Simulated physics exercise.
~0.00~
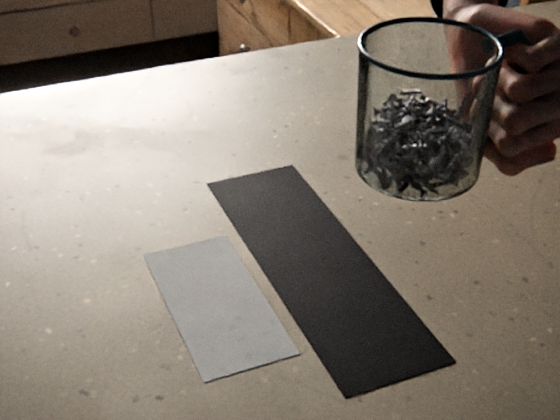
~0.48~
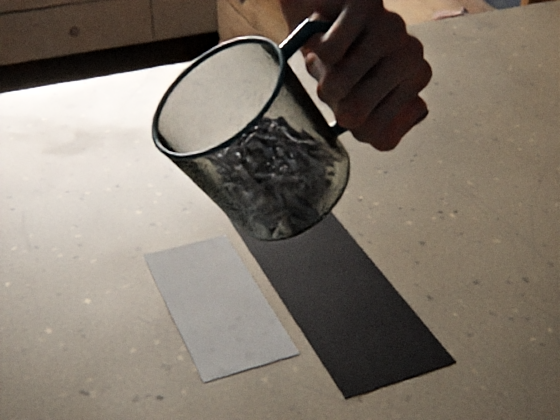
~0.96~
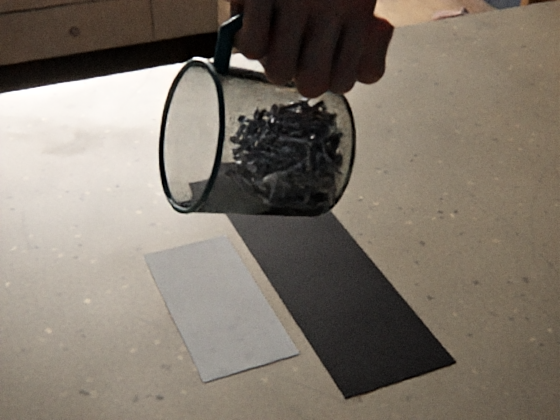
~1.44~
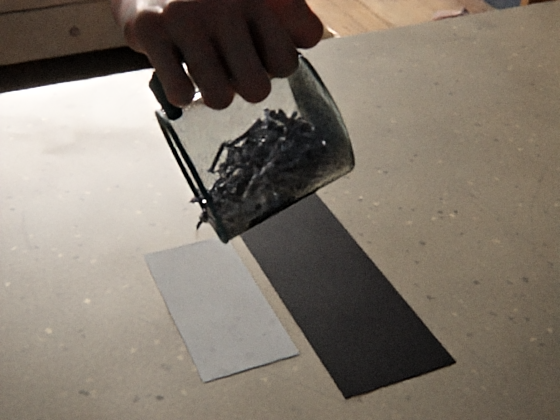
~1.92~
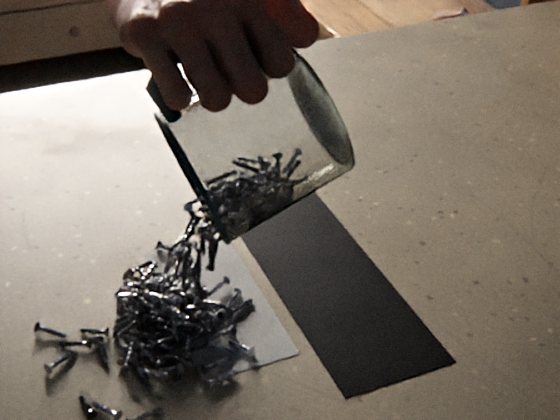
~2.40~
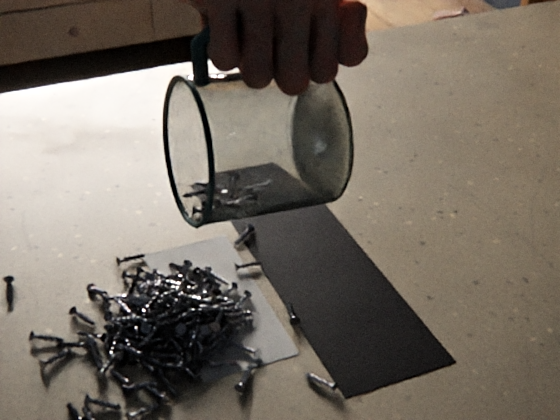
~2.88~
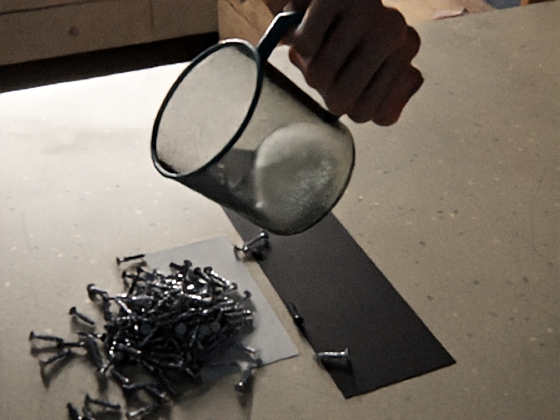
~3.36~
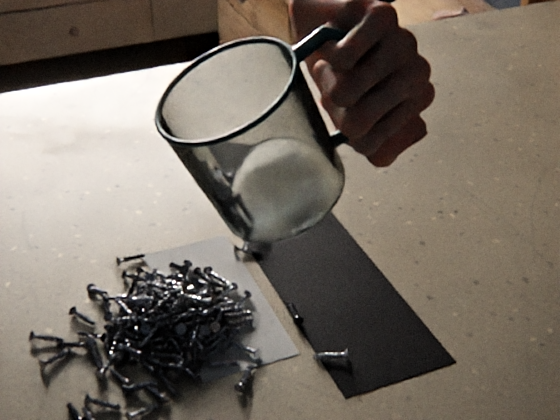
A hand brought a clear cup of dark screws over a table with a white mat and a black mat, tipped it left and poured a heap across the white mat and bare tabletop, then turned the nearly empty cup partway back up.
